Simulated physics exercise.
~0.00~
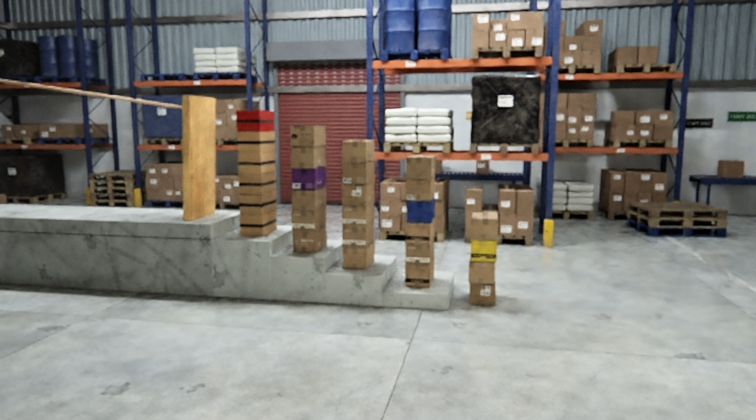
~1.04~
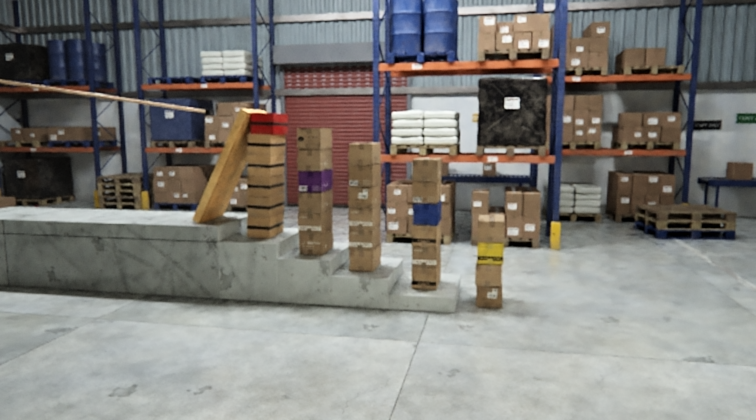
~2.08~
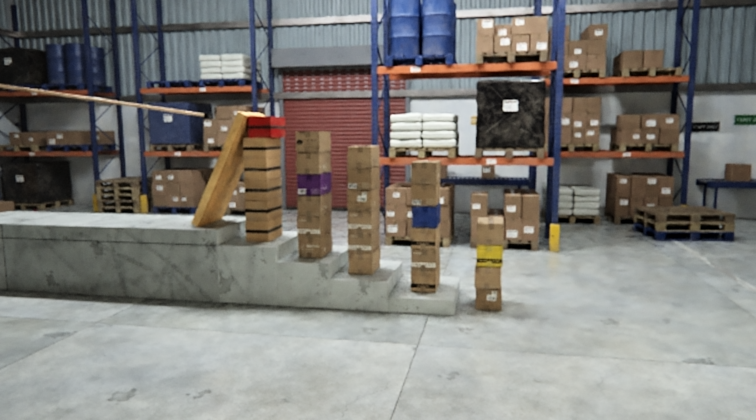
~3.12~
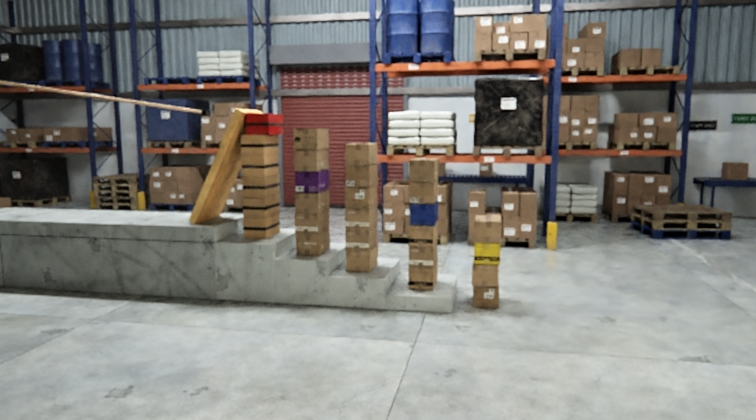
Wooden board tipping right from a pole's push on a concrete ledge, coming to rest leaning against a still-standing column of cartons.
